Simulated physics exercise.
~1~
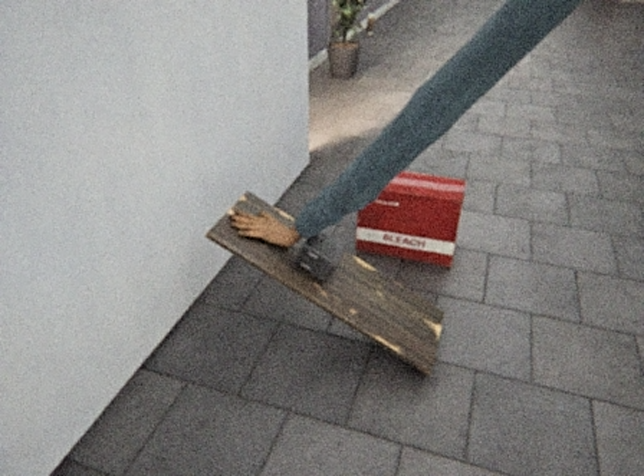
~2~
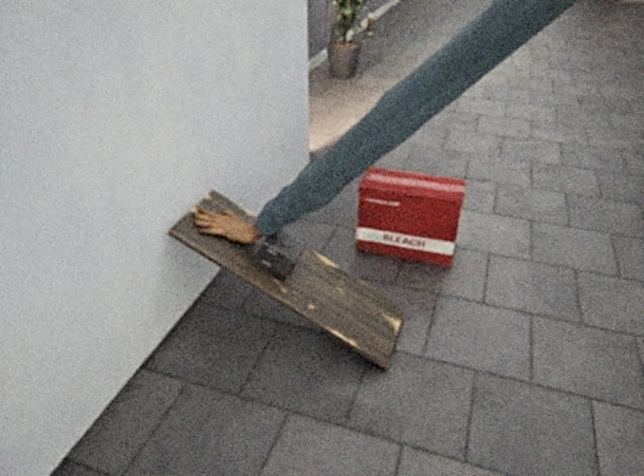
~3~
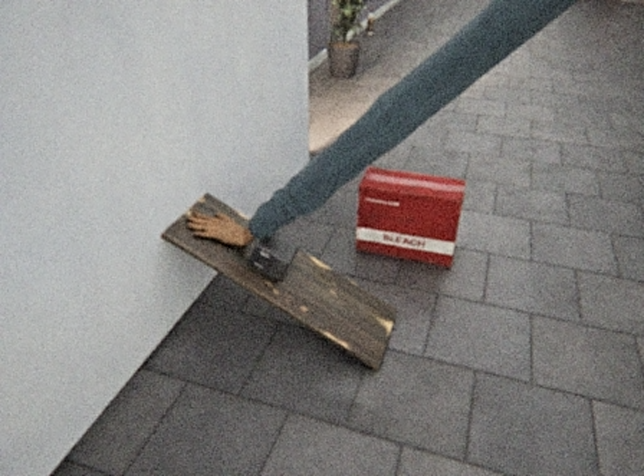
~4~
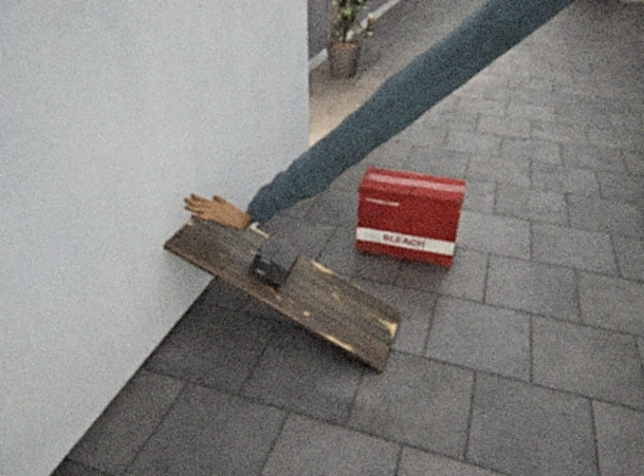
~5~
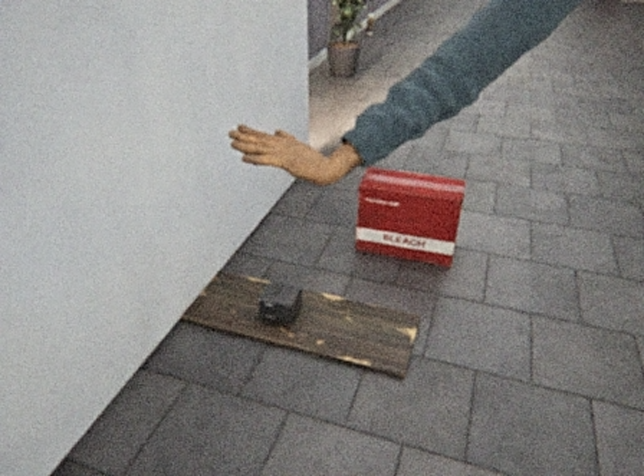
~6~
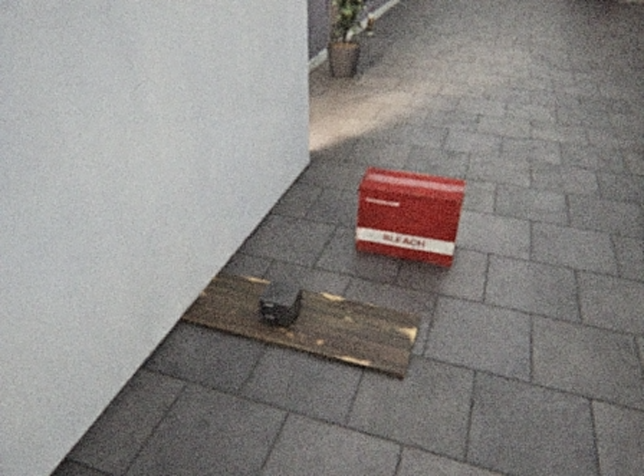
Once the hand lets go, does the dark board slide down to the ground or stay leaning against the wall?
It slides down the wall and ends up lying flat on the paving.
A dark, weathered wooden board with a small black block on it is held at a slant by a hand in a blue-grey sleeve, seen from above on grey paving beside a pale wall. A red box marked bleach stands to the right, and a potted plant sits farther back. The arm moves the board left and sets its upper end against the wall. The hand then lets go and draws back, and the board slides down. It ends lying flat on the paving by the wall, while the red box stays in place.
